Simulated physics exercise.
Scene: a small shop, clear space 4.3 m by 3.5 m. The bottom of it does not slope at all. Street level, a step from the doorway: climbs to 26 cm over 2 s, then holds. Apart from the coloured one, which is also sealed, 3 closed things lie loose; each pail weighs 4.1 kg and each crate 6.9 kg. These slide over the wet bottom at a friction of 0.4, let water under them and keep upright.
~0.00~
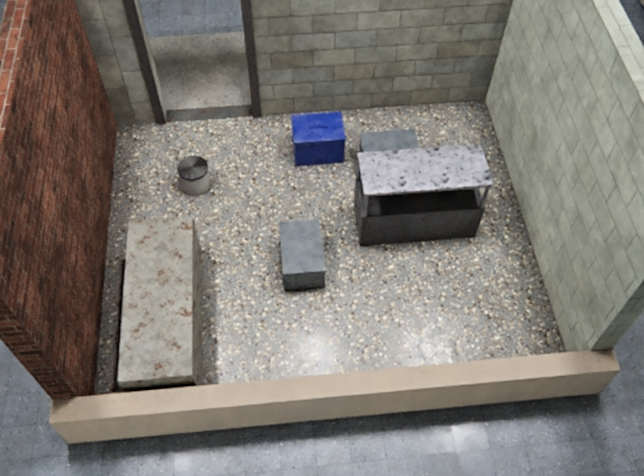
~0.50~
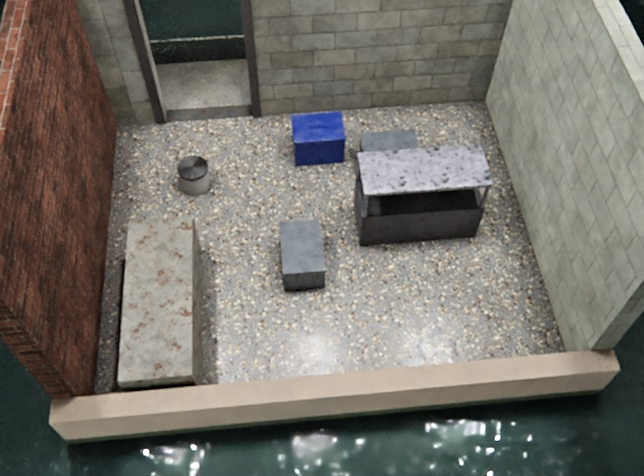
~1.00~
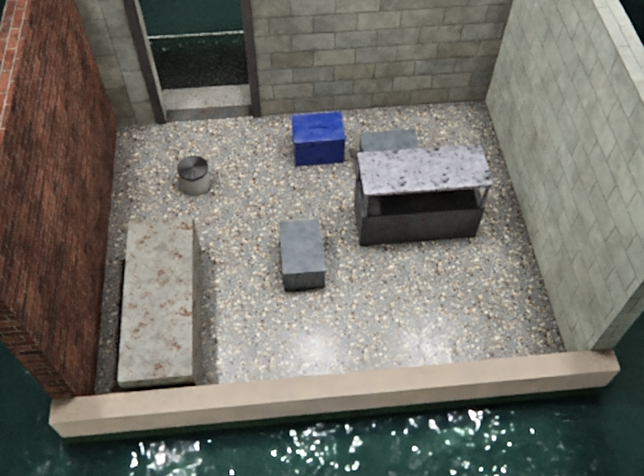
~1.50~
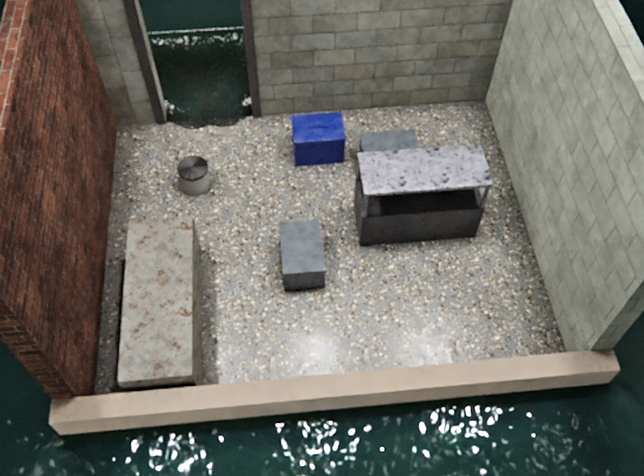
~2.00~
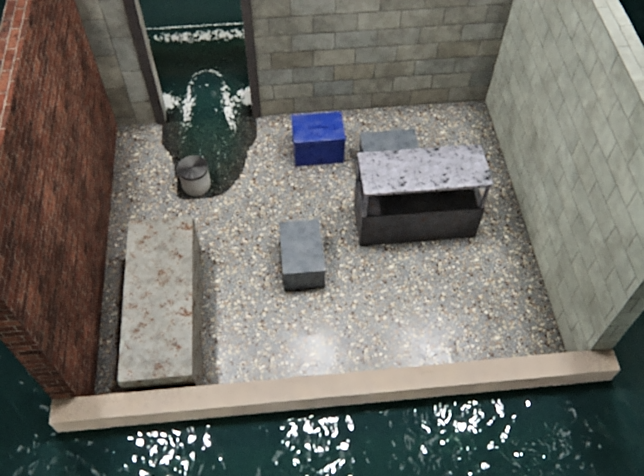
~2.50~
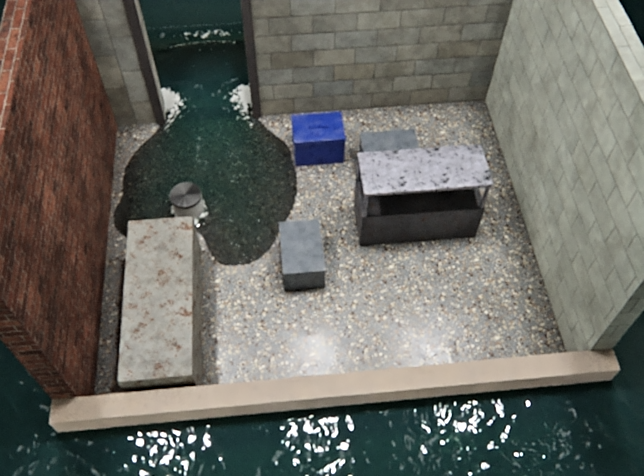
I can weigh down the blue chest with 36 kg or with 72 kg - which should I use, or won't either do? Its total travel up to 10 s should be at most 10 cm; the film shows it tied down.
Go with the lighter one.
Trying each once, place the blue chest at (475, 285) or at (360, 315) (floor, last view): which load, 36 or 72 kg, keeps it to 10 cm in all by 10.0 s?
Well, first only the heavy mass succeeds, and next only the heavy mass succeeds.
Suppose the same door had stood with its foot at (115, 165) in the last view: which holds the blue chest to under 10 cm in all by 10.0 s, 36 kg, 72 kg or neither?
Outcome - the heavier pick is required.
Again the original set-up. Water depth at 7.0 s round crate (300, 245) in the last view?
Around 6 centimetres.
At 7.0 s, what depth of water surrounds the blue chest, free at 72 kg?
Depth: Approx. 2 cm.
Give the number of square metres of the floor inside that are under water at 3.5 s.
Flooded: Near 7.0 m2.
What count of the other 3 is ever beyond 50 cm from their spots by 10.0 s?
2.
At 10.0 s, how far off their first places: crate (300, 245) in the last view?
Result, in that order - 150 centimetres from the start.
After 3.5 s the blue chest would be 0 cm from its start with 36 kg and 0 cm from its start with 72 kg; 2 cm of water round it then.
After 4.5 s the blue chest would be 0 cm from its start with 36 kg and 0 cm from its start with 72 kg; 2 cm of water round it then.
After 7.0 s the blue chest would be 0 cm from its start with 36 kg and 0 cm from its start with 72 kg; 2 cm of water round it then.
After 10.0 s the blue chest would be 0 cm from its start with 36 kg and 0 cm from its start with 72 kg; 7 cm of water round it then.
